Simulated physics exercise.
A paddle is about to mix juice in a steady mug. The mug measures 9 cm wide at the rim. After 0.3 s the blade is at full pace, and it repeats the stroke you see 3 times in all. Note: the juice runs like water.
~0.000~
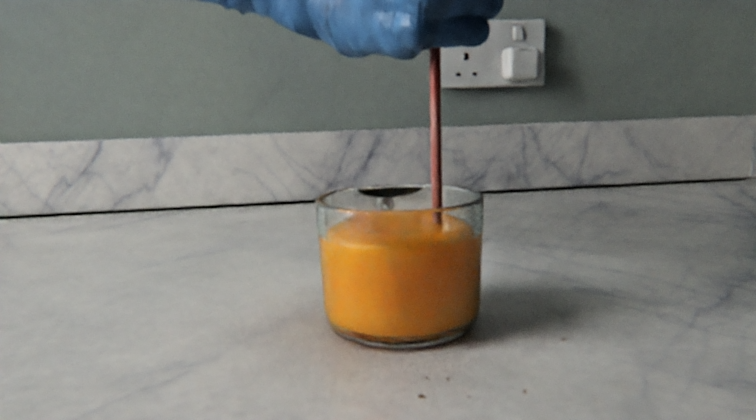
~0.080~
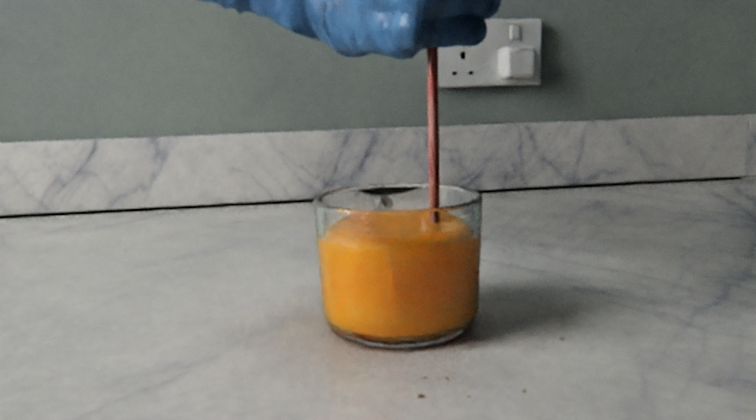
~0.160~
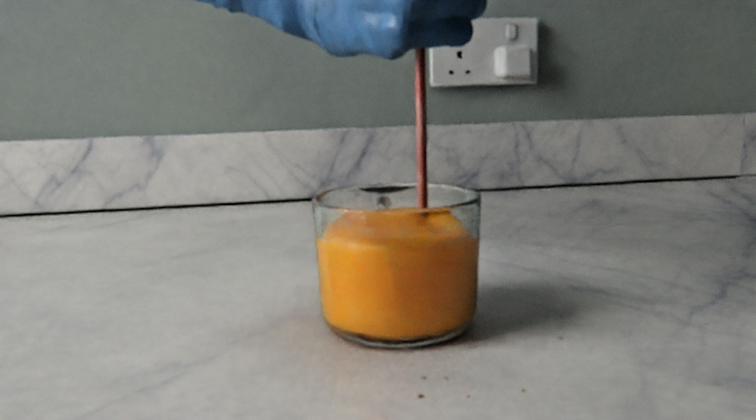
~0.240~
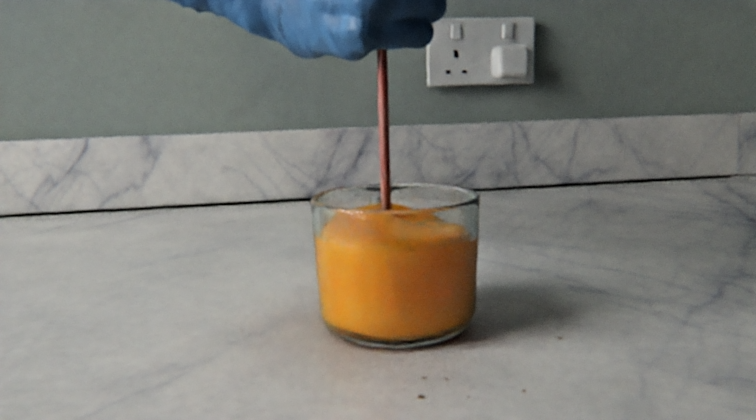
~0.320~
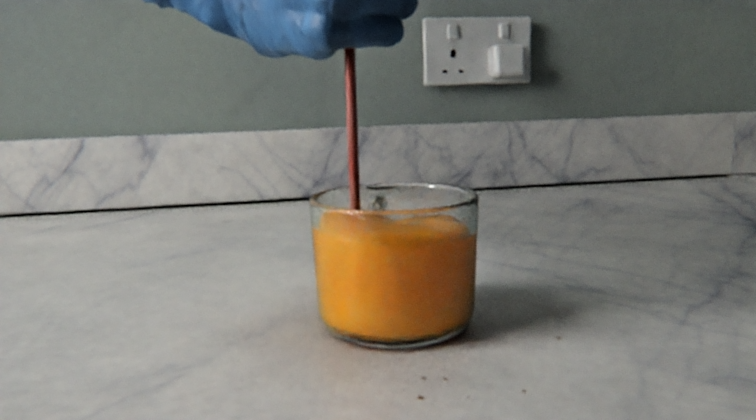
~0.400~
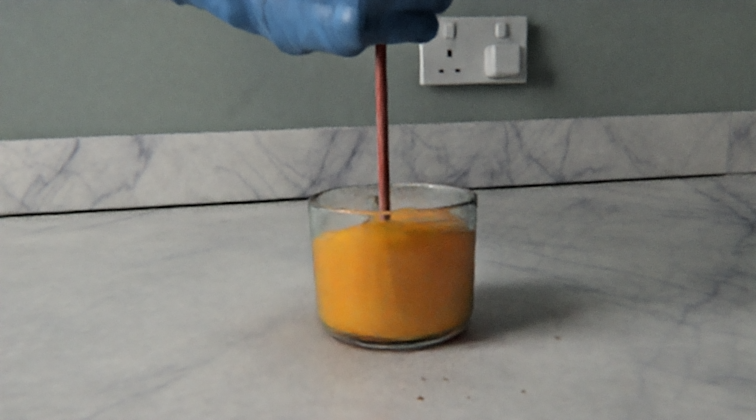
In this clip, a blue-gloved hand holds a thin reddish stem upright in orange juice in a clear glass on a marbled counter, moving it from the right side across to the left, then back toward the middle.
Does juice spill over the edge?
Most likely it does not brim over.
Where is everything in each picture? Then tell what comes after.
In the first picture, the stem is at (436, 90); the juice meets the walls at (324, 231) and (474, 223); the rim runs from (319, 205) to (477, 196).
In the second picture, the stem is at (433, 90); the juice meets the walls at (322, 231) and (471, 223).
In the third picture, the stem is at (421, 89); the juice meets the walls at (321, 231) and (470, 223).
In the fourth picture, the stem is at (383, 90); the juice meets the walls at (319, 229) and (469, 225).
In the fifth picture, the stem is at (351, 91); the juice meets the walls at (319, 217) and (467, 221).
In the sixth picture, the stem is at (382, 91); the juice meets the walls at (316, 230) and (467, 218).
Then, 0.65 s in, 0 ml is over the rim.
Then, 0.91 s in, 0 ml is over the rim.
Then, 1.16 s in, 0 ml is over the rim.
Then, 1.42 s in, 0 ml is over the rim.
Finally, 0 ml is over the rim.
